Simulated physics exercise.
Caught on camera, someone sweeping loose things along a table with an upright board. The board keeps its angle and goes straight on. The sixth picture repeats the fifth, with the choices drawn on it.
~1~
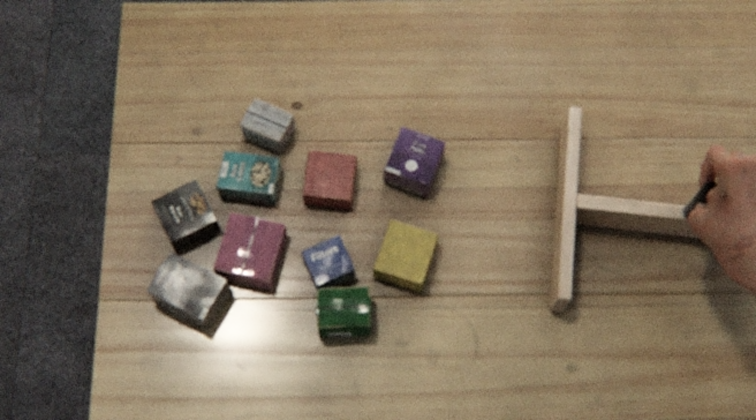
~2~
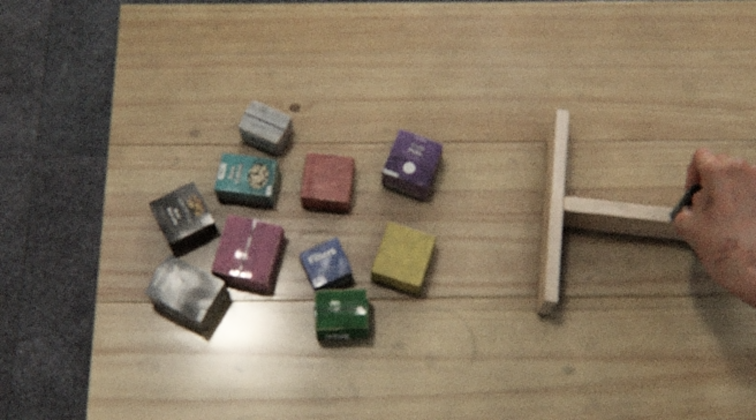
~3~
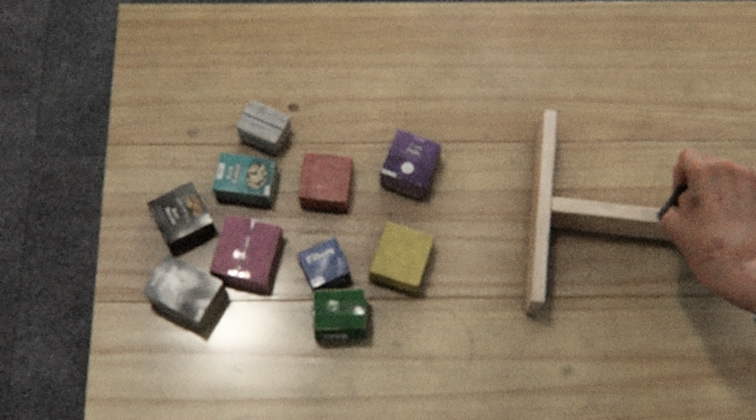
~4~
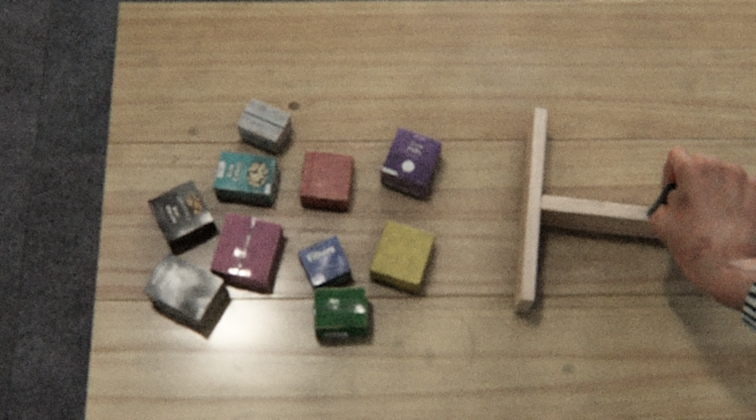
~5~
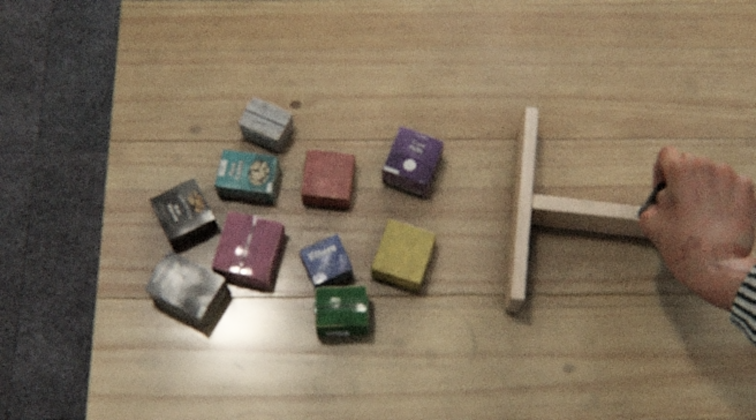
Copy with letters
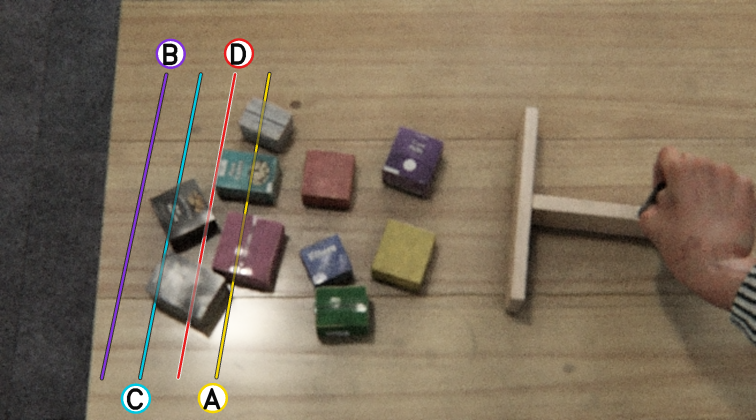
At first, a hand at the right grips the handle of a T-shaped wooden board, which stands apart from a loose cluster of colourful small boxes and blocks on a wooden table. The hand then slides the board steadily leftward, narrowing the gap, while the cluster stays in place, untouched.
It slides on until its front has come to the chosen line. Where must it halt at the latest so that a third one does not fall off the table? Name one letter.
The farthest such stop is A.
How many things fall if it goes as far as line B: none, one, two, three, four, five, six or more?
By then, six or more.
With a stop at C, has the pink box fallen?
By then, yes.
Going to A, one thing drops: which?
The black packet.
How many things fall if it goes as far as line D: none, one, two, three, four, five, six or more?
In all, three.
On the marked copy, A at (244, 218); B at (136, 218); C at (172, 218); D at (208, 218).
Following A. Soon after the start, board (423, 201); purple packet (396, 163); yellow block (384, 257).
Later, board (323, 201); black packet (137, 199); grey box (182, 293).
In the end, board (246, 202); black packet over the edge; pink box (117, 228); one fallen.
As for the rest, B drops six; C drops five; D drops three.
